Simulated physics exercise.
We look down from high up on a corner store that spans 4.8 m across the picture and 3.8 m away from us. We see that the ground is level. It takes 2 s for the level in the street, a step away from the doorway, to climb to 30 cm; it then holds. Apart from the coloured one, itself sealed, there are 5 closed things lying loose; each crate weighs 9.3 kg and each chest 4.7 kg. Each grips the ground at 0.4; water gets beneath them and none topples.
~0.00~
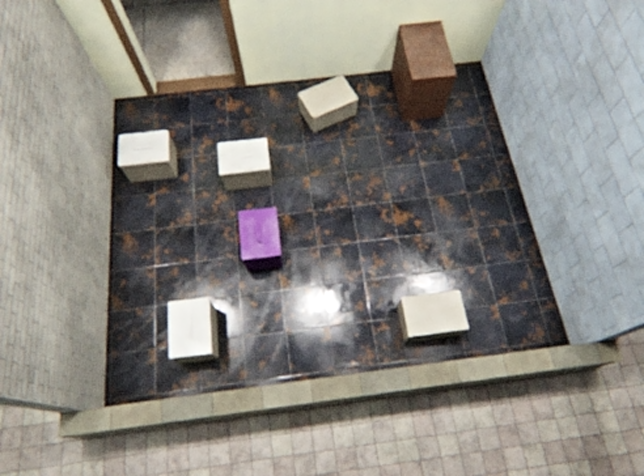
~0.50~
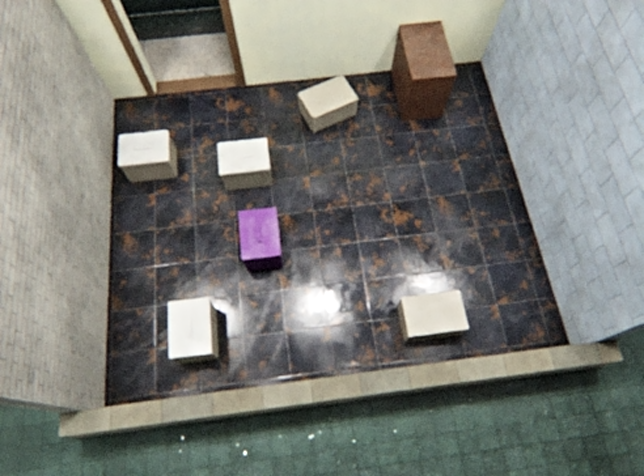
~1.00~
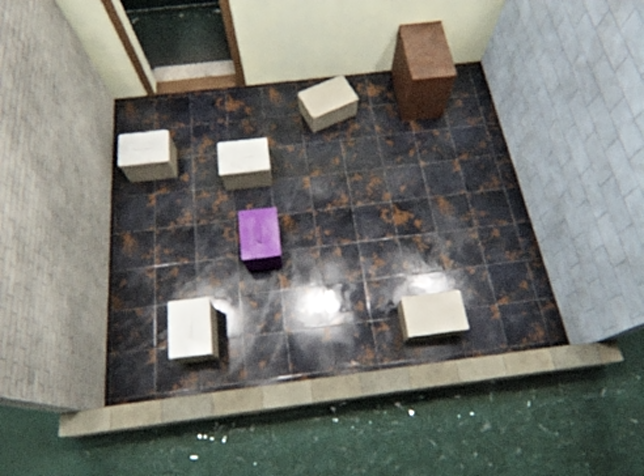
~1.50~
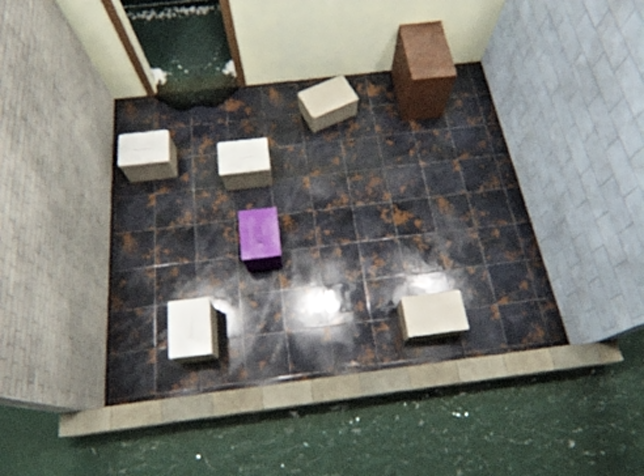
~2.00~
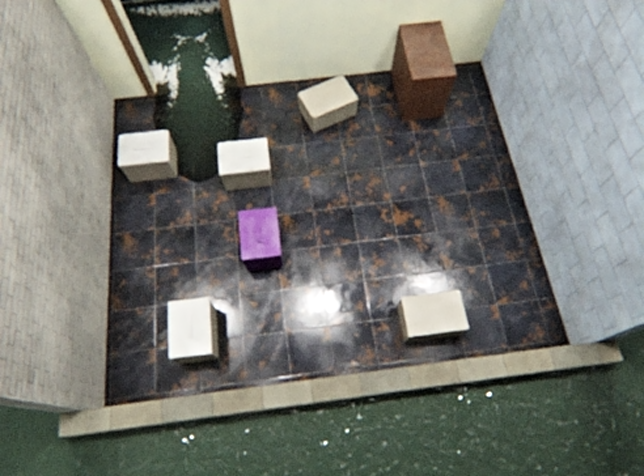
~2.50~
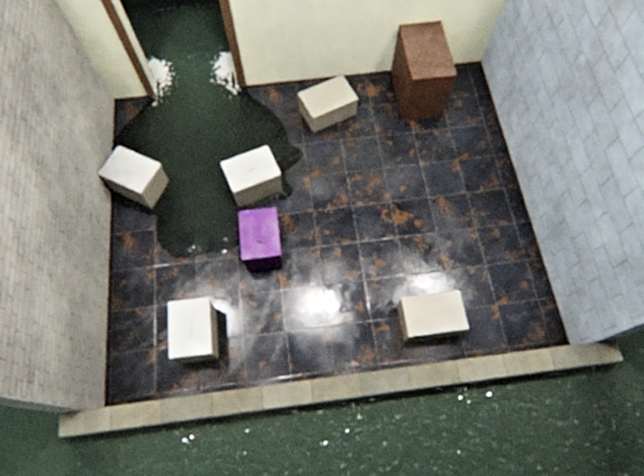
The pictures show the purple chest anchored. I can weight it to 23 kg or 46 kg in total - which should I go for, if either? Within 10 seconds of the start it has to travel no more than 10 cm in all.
Make it 46 kg.
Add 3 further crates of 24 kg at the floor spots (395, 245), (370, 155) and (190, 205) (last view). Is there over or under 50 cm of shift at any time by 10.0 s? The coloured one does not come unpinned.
The first comes out above the threshold, the second below the threshold, the third above the threshold.
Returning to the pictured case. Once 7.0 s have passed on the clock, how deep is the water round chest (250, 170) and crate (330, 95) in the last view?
Depth approx. 17 cm / 1 cm.
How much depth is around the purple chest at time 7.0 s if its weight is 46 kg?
7 cm, roughly.
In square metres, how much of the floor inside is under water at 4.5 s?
Somewhere about 13 m2, give or take.
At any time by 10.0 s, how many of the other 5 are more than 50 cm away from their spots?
4.
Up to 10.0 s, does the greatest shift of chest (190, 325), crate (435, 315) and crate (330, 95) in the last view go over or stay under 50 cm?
Respectively: Exceeded, exceeded, not exceeded.
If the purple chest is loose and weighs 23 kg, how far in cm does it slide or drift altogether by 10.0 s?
Total path: Approx. 250 cm.
After 3.5 s the purple chest would be 17 cm from its start with 23 kg and 0 cm from its start with 46 kg; 6 cm of water round it then.
After 4.5 s the purple chest would be 37 cm from its start with 23 kg and 0 cm from its start with 46 kg; 5 cm of water round it then.
After 7.0 s the purple chest would be 53 cm from its start with 23 kg and 0 cm from its start with 46 kg; 7 cm of water round it then.
After 10.0 s the purple chest would be 183 cm from its start with 23 kg and 0 cm from its start with 46 kg; 11 cm of water round it then.
